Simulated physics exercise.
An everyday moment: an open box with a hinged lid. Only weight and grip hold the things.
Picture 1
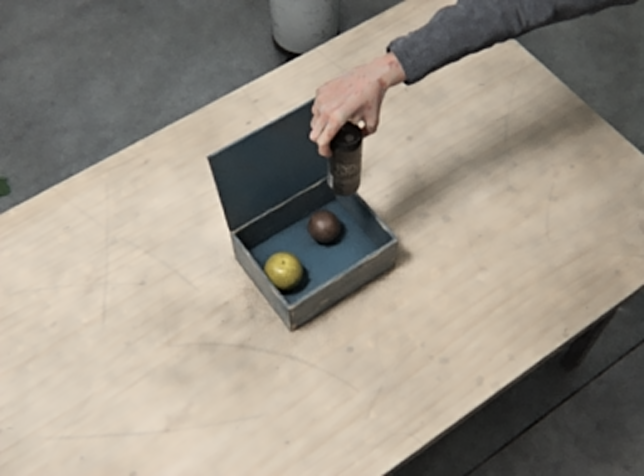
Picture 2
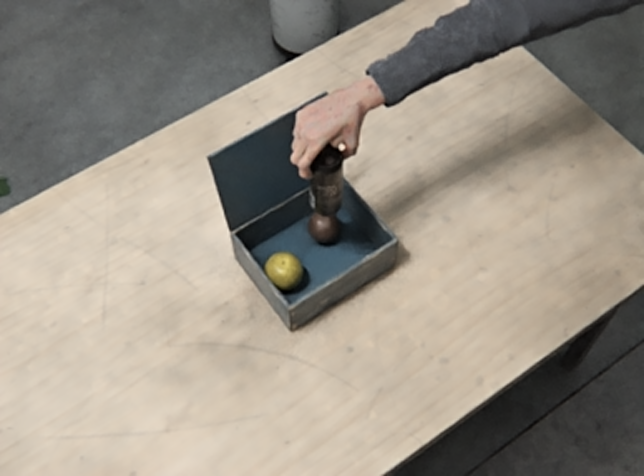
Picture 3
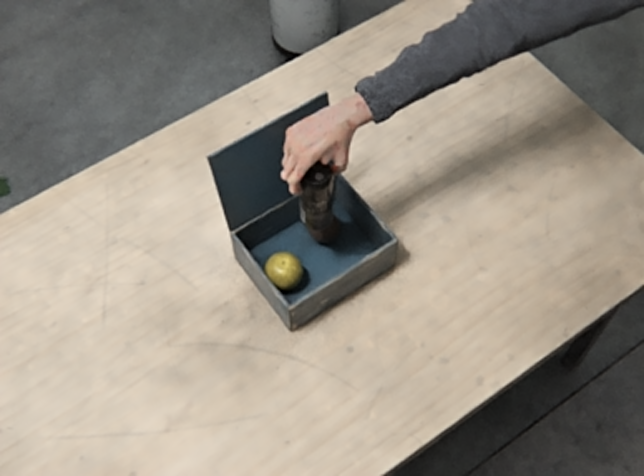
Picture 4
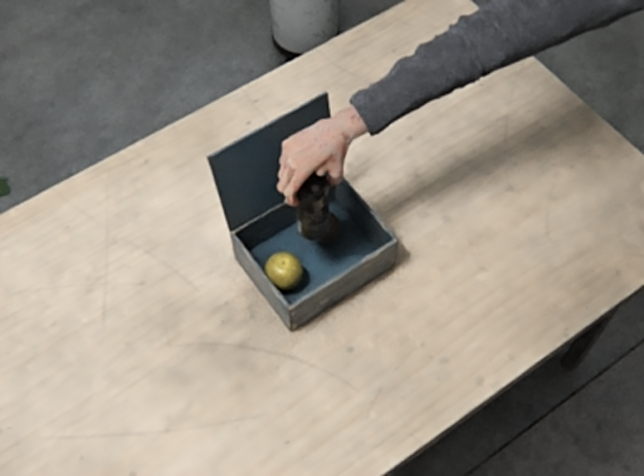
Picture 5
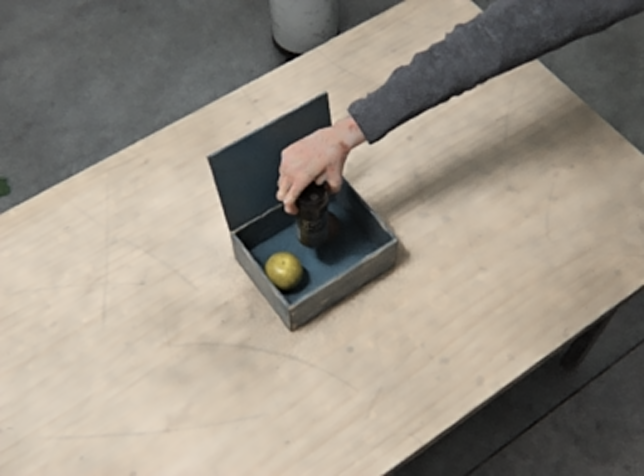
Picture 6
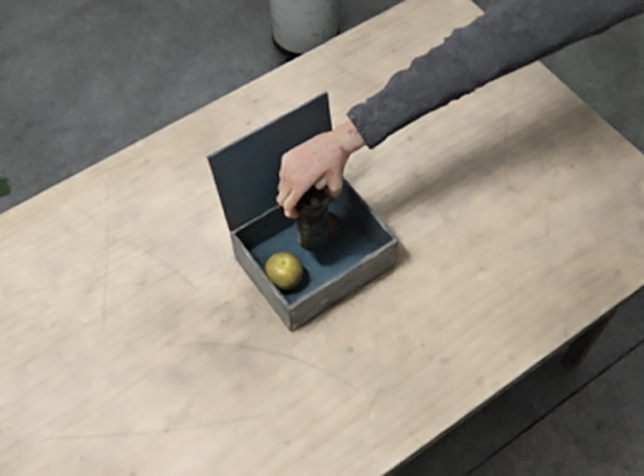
At the start, a hand holds a dark can above an open box with a hinged lid, where a brown ball and a yellow-green ball sit. The hand lowers the can, drifting slightly left, and the brown ball disappears from view behind it. The can ends inside the box, still held.
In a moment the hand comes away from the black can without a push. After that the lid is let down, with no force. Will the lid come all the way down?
It is held up.
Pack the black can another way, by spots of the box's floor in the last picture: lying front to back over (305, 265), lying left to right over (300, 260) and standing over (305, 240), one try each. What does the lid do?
In the first case it shuts flat; in the second case it sits on the rim; in the third case it shuts flat.
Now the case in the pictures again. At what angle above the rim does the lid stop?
Some 18° above the rim.
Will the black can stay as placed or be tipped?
The black can tips.
Then, 1.00 s on from there, lid starting down; black can turned 36° from how it was put near (317, 265); brown ball shifted about its own width.
Then, 1.70 s on from there, lid 52° above the rim; black can turned 54° from how it was put near (307, 272); brown ball shifted a little; yellow apple shifted a little.
In the end, lid 17° above the rim; toppled in the box, black can; the other 2 unmoved. At the end, from the last picture's camera, black can near (308, 271).
